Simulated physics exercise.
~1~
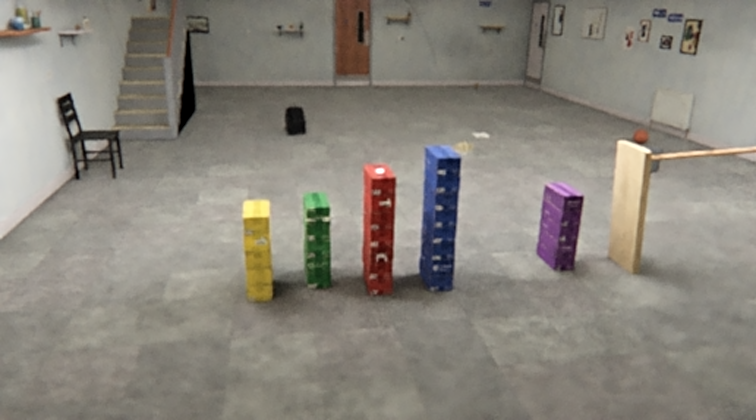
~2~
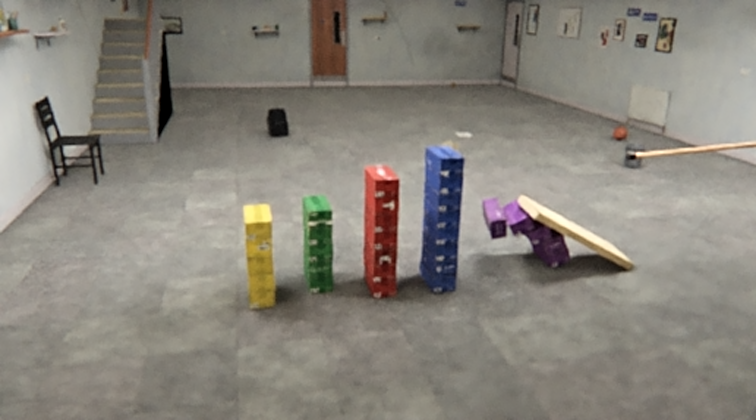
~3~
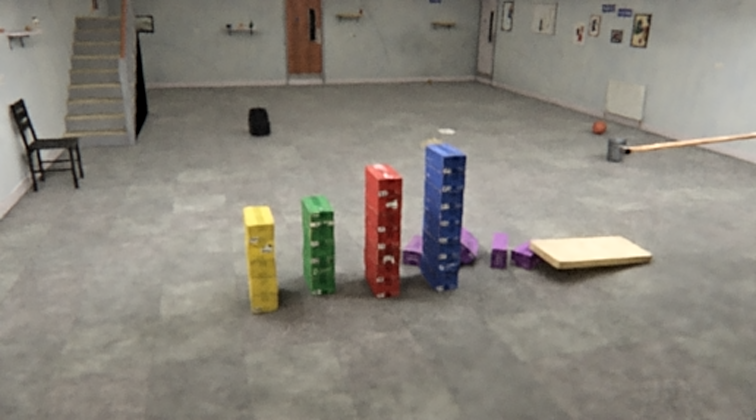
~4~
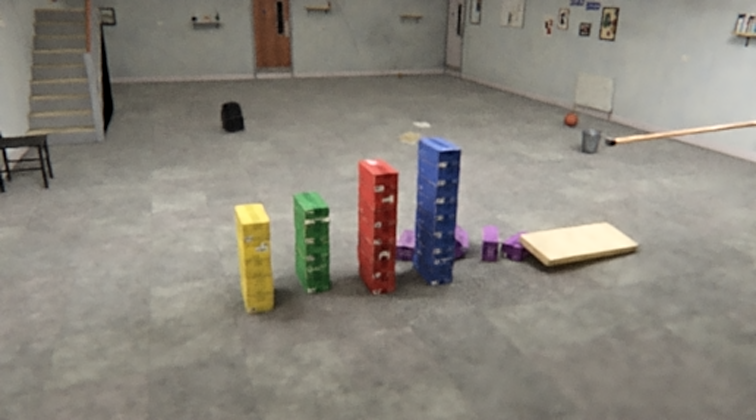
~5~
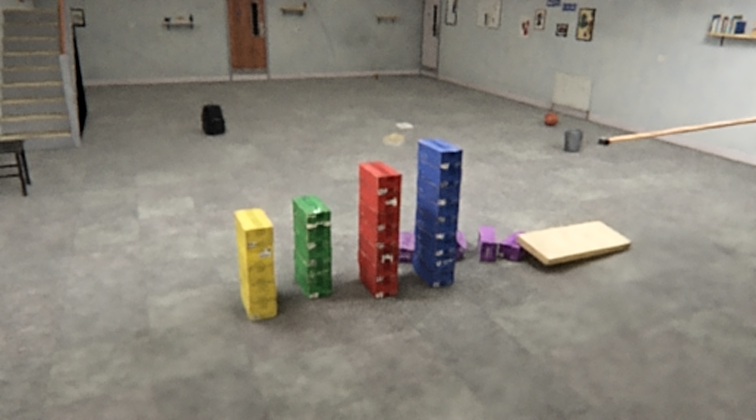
At the start, five stacks of boxes, yellow, green, red, blue and purple from left to right, stand in a row on a grey floor, with a pale board upright at the right end. A pole reaches in from the right, and the board tips left onto the purple stack. The purple stack gives way under it, its upper boxes toppling and tumbling left. The boxes scatter near the foot of the blue stack as the board drops nearly flat. The view drifts gently sideways. At the end, the purple stack lies wrecked, while the other four still stand.
